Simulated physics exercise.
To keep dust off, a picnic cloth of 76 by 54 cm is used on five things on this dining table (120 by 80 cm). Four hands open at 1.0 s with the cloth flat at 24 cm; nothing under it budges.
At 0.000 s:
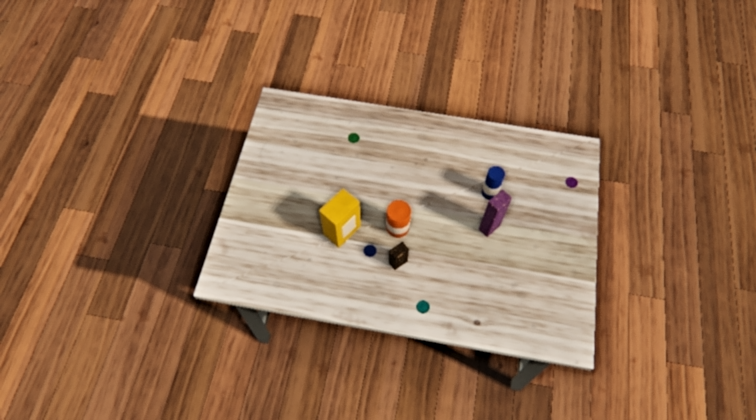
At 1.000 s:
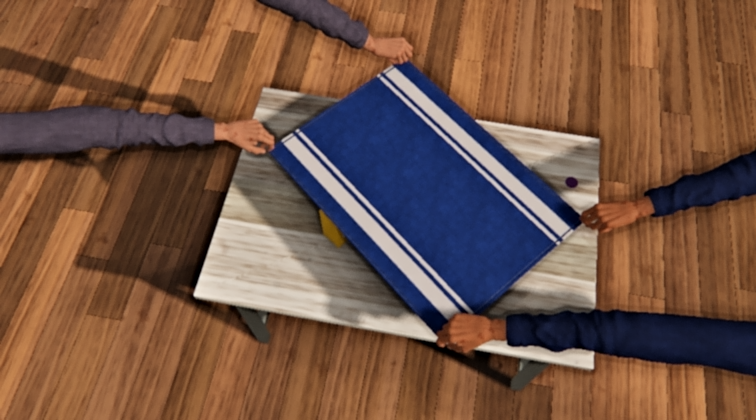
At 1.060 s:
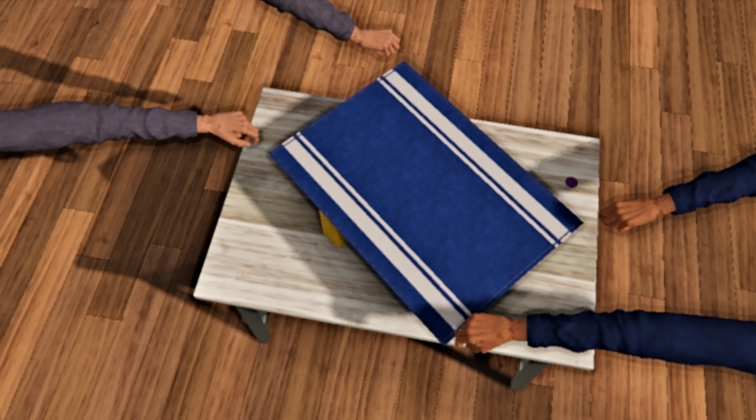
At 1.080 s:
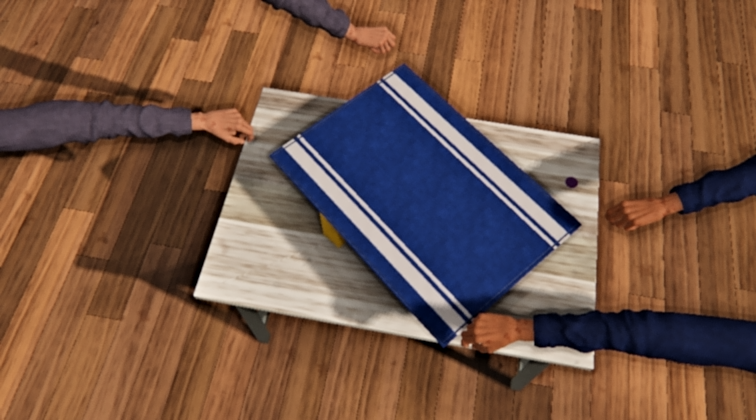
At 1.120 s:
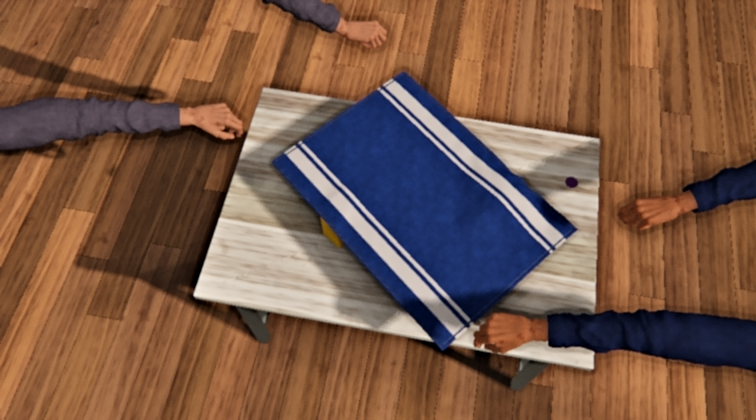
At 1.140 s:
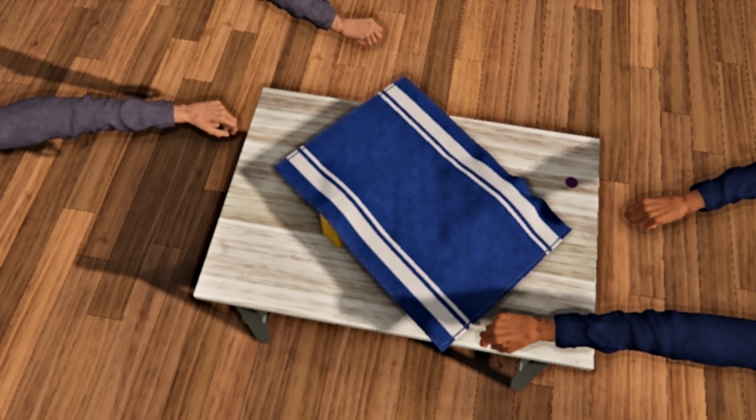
Blue cloth with white stripes, held by four hands above objects on a wooden table, sinking and creasing after the hands release it.
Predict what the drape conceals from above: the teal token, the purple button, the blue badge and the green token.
The teal token gets covered, the purple button stays uncovered, the blue badge ends under the cloth, the green token stays uncovered.
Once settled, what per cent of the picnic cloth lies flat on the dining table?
Some 20 per cent of it.
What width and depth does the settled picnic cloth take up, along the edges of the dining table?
Some 68 cm across and 80 cm deep.
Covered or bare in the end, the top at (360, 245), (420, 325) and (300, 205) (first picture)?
In turn: Under it, covered, free.
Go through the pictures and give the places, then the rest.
The first picture shows shows, teal token (423, 307); purple button (572, 182); blue badge (370, 251); green token (354, 138); orange tin (399, 211), 12 cm tall; blue tin (497, 173), 13 cm tall; black block (399, 250), 10 cm tall; purple block (500, 199), 20 cm tall; yellow box (339, 206), 18 cm tall.
The second picture shows shows, picnic cloth corners (268, 150) (405, 57) (586, 220) (445, 345); highest point 24 cm, lowest 24 cm.
The third picture shows shows, picnic cloth corners (269, 153) (404, 61); highest point 22 cm, lowest 22 cm.
The fourth picture shows shows, picnic cloth corners (269, 156) (404, 64); highest point 21 cm, lowest 21 cm.
The fifth picture shows shows, picnic cloth corners (271, 162) (404, 72); highest point 20 cm, lowest 17 cm.
The sixth picture shows shows, picnic cloth corners (274, 168) (405, 77) (572, 229) (442, 352); highest point 20 cm, lowest 15 cm.
By 1.3 s, 20 % of it is down, spanning 59 by 78 cm, above teal token, blue badge.
By 1.5 s, 20 % of it is down, spanning 72 by 80 cm, above teal token, blue badge.
By 1.7 s, 20 % of it is down, spanning 67 by 80 cm, above teal token, blue badge.
By 1.9 s, 20 % of it is down, spanning 70 by 80 cm, above teal token, blue badge.
By 2.7 s, 20 % of it is down, spanning 67 by 80 cm, above teal token, blue badge.
